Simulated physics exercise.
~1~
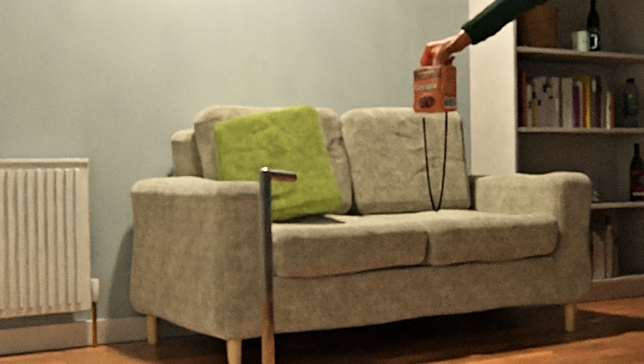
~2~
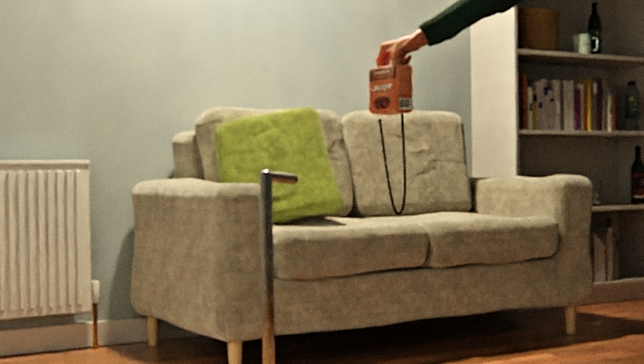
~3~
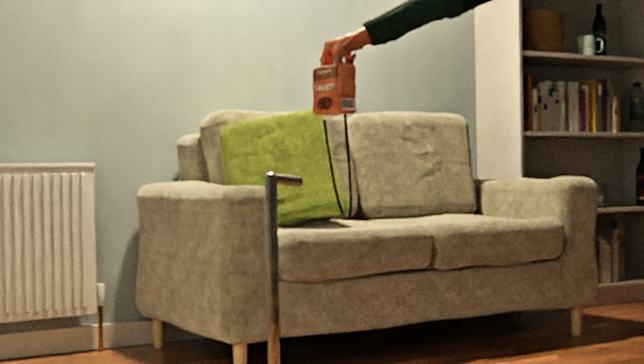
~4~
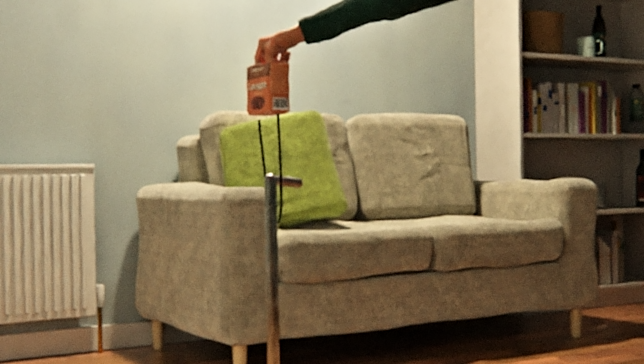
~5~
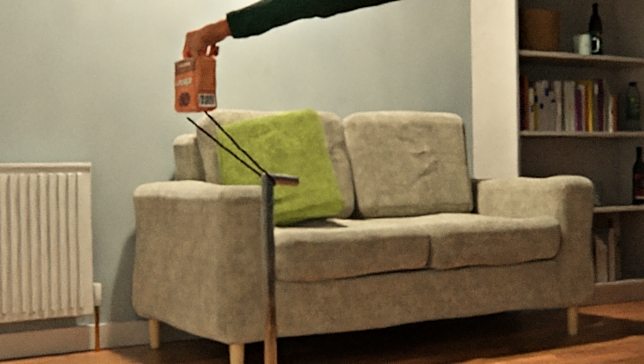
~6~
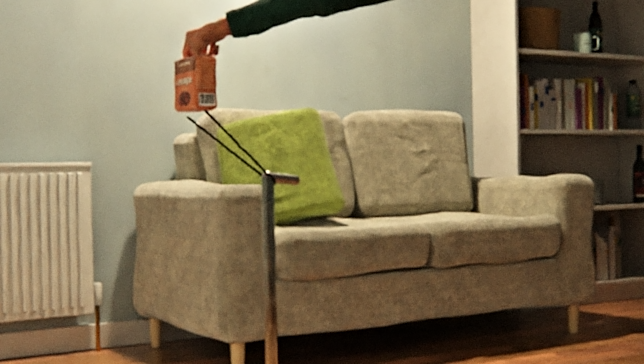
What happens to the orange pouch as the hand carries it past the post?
The orange pouch snags on the hook by its dark hanging loop, which ends up stretched tight between the pouch and the post.
The video shows a hand carrying an orange pouch with a dark hanging loop leftward in front of a grey sofa with a green cushion. The loop catches on the hooked post, and the hand stops past it with the loop pulled tight.
